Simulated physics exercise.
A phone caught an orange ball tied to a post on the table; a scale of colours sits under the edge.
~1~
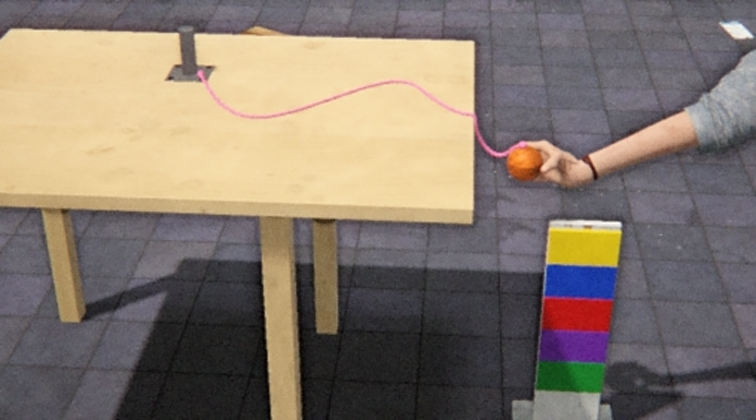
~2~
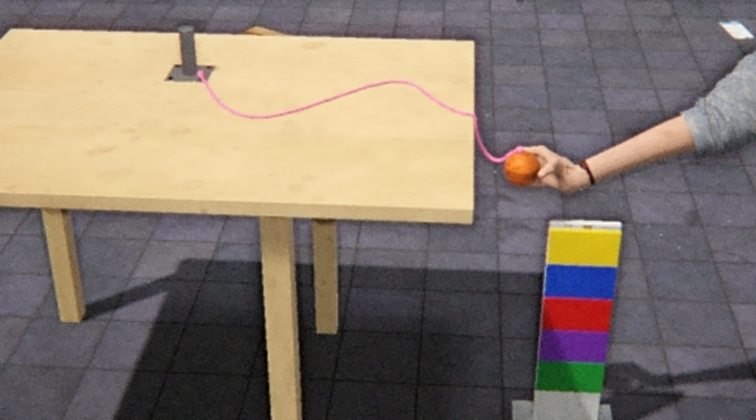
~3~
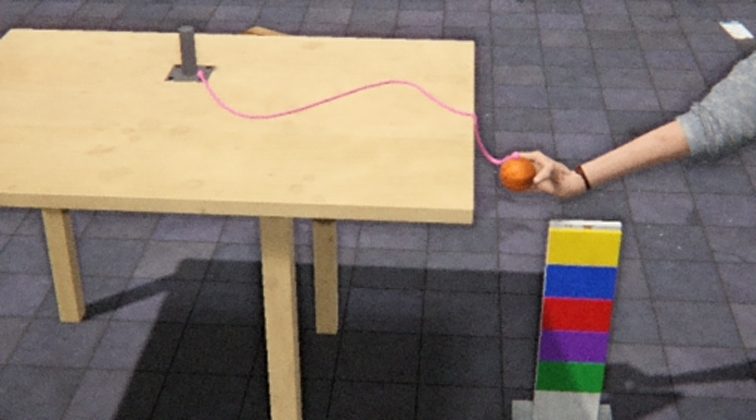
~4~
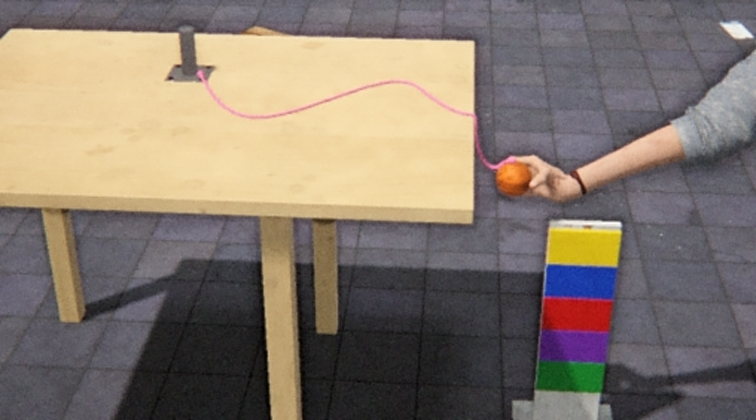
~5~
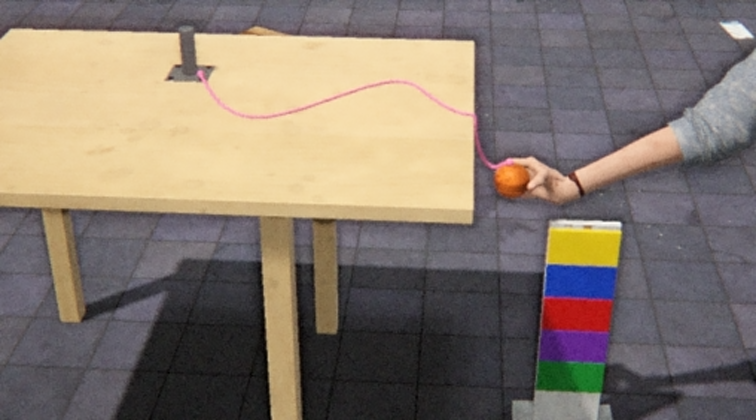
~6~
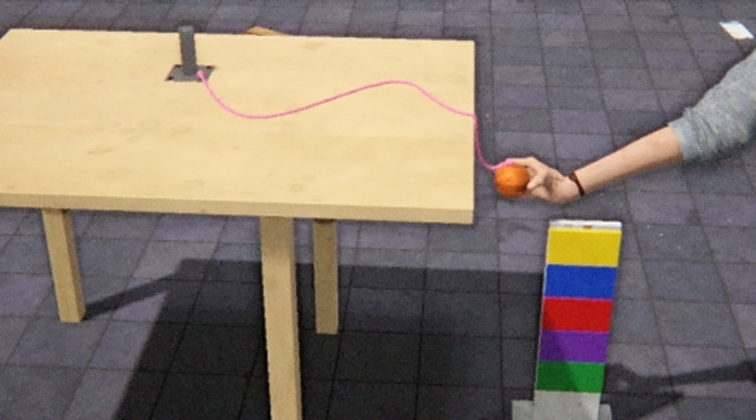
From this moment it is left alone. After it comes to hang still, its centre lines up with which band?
It lines up with red.
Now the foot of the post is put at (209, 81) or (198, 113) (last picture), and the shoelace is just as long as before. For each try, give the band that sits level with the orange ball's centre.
First try: Purple; second try: Purple.
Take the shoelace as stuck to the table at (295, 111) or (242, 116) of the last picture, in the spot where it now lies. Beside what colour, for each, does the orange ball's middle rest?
Taking the two tries in turn, you'd get blue and then blue.
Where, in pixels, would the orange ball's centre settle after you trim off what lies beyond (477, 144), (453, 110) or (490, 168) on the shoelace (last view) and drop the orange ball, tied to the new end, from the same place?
Going through them in turn gives (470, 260), (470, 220) and finally (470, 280).
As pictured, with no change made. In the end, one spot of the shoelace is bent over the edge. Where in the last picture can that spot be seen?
Position: Approx. (397, 82).
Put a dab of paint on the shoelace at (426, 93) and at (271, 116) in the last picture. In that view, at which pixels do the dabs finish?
Final spots: (473, 163), then (332, 94).
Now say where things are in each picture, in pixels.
Orange ball (525, 163); yellow (584, 249); blue (580, 283); red (577, 316); purple (573, 348); green (570, 378), in the first frame.
Orange ball (522, 169); shoelace through (211, 91) (258, 117) (335, 98) (408, 83) (460, 113), in the second frame.
Orange ball (518, 174), in the third frame.
Orange ball (514, 179); shoelace through (211, 91) (258, 117) (335, 98) (408, 83) (460, 113), in the fourth frame.
Orange ball (512, 180), in the fifth frame.
Orange ball (512, 180); shoelace through (211, 91) (258, 117) (335, 98) (408, 83) (460, 113), in the sixth frame.
Early on, ball near (487, 295); level with red.
Midway, ball near (450, 296); level with red.
Finally, ball near (465, 305); level with red. Its centre hangs level with the red band.
